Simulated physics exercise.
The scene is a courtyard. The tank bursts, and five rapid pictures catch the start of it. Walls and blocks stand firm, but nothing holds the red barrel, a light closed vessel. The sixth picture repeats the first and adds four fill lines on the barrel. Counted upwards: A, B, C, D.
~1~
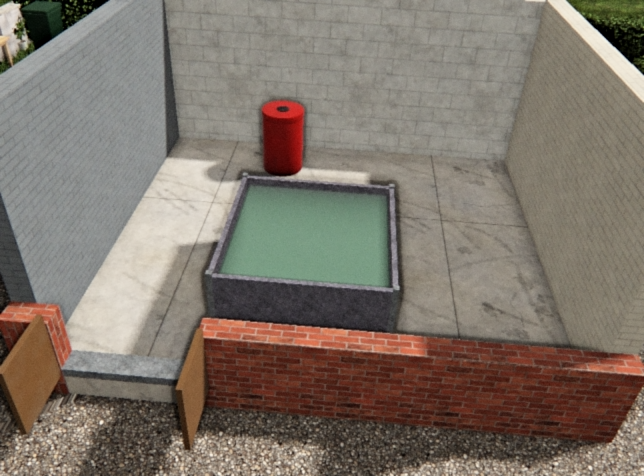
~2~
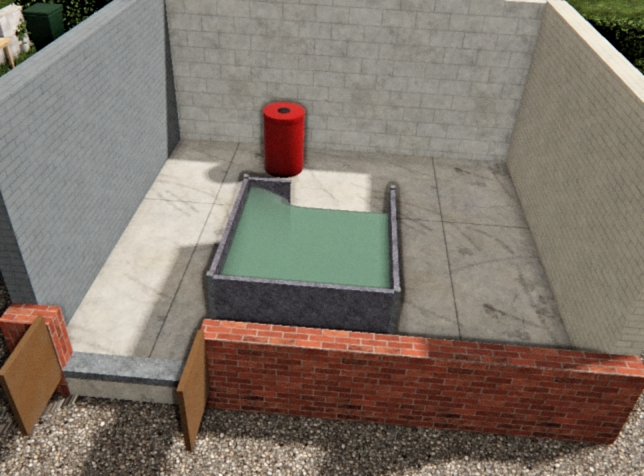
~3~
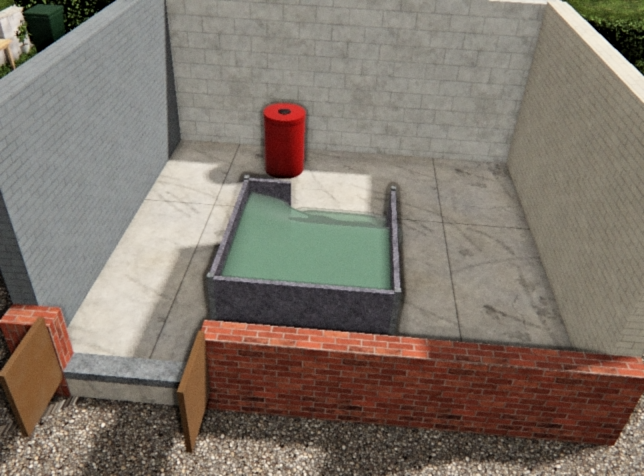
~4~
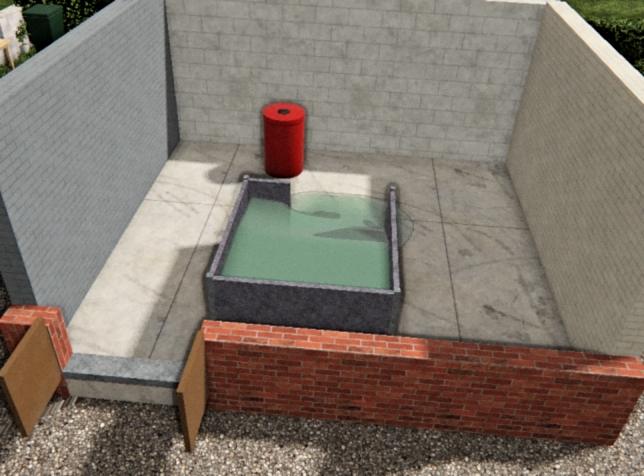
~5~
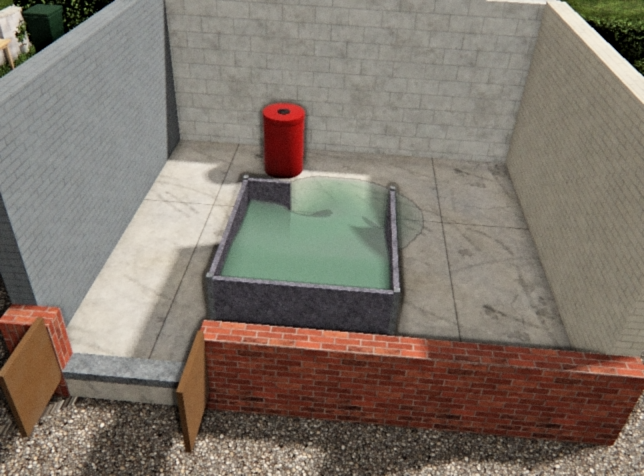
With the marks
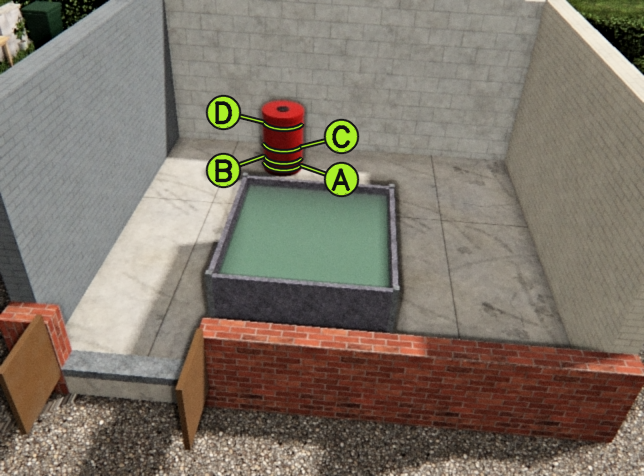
Walled courtyard with a dark tank of green water losing most of its back side, water spreading across the paving behind it.
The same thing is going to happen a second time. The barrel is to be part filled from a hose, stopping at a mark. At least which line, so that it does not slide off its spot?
That is mark C.
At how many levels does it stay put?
Two of the four.
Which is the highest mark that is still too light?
Mark B.
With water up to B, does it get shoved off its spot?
Yes, it does.
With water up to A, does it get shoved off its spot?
Yes, it does.
On the marked copy, A at (280, 170); B at (280, 163); C at (280, 151); D at (280, 129); from the bottom up A, B, C, D.
For mark A, it is pushed about 4 times its own width away.
For mark B, it is pushed about twice its own width away.
For mark C, it does not move.
For mark D, it does not move.
